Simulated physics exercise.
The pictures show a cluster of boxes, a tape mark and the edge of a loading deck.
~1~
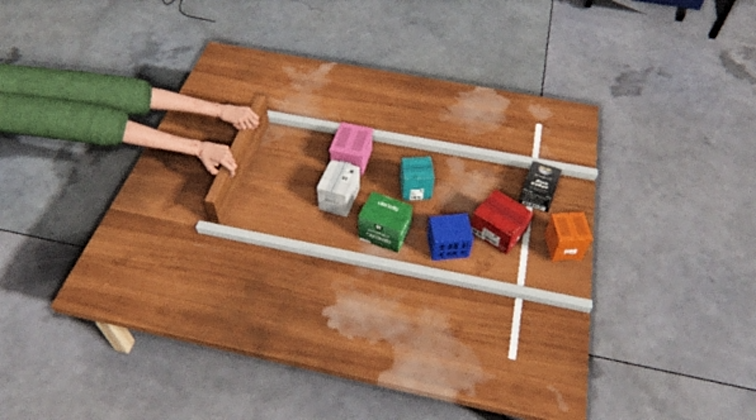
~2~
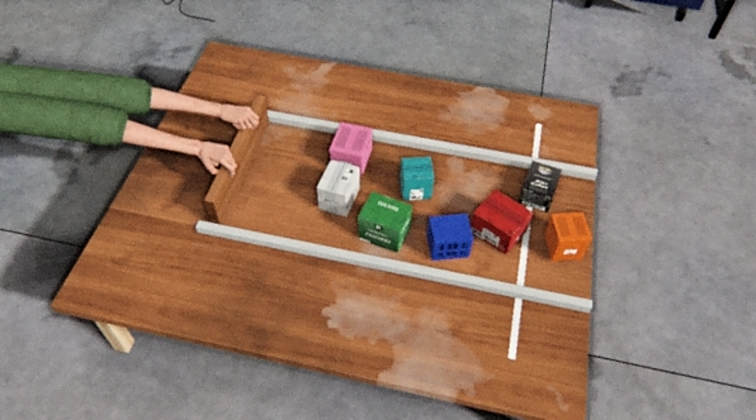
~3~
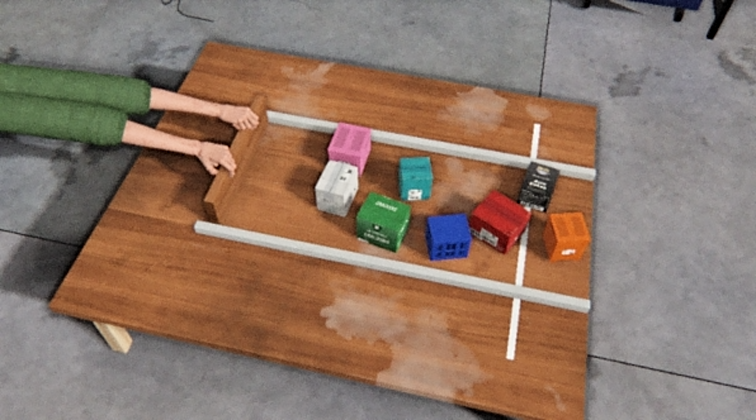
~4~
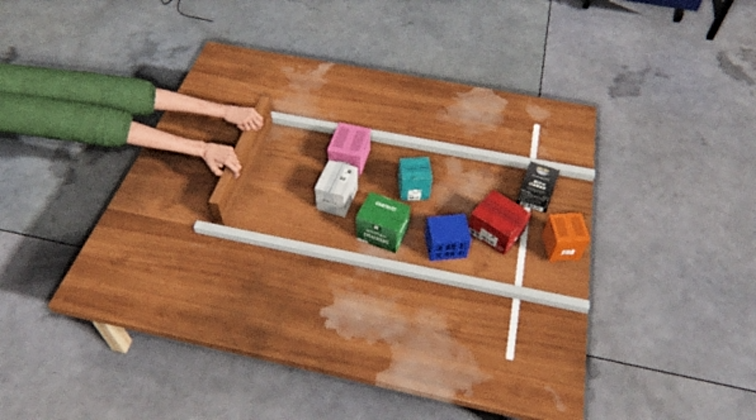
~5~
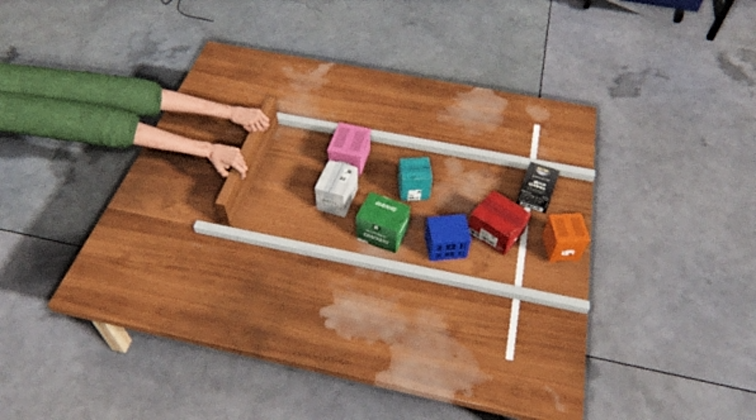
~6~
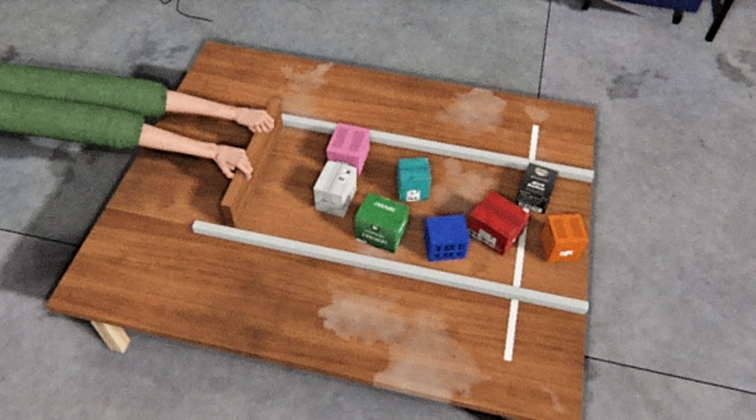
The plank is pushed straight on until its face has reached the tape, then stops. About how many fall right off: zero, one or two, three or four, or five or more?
Outcome: The number that fall off is one or two.
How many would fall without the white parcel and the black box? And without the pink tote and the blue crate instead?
1 in the first case, 1 in the second.
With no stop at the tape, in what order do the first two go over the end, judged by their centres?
The order is the orange tote, then the red parcel.
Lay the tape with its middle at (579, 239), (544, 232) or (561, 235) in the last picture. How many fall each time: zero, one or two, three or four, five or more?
In that order: Five or more; five or over; 5 or more.
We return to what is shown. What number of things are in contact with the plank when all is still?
3 of them.
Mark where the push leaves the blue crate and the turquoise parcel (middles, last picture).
The blue crate at (577, 276), the turquoise parcel at (577, 215).
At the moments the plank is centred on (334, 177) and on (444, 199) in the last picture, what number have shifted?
2 and 7.
A little later, none off yet; orange tote at rest near (563, 239); black box at rest near (537, 188); red parcel at rest near (497, 223).
Next, none off yet; orange tote shifted about its own width near (599, 248); black box shifted a little near (540, 185); red parcel shifted about its own width near (551, 238).
When it is over, the number that fall off is one or two; down, red parcel and orange tote.
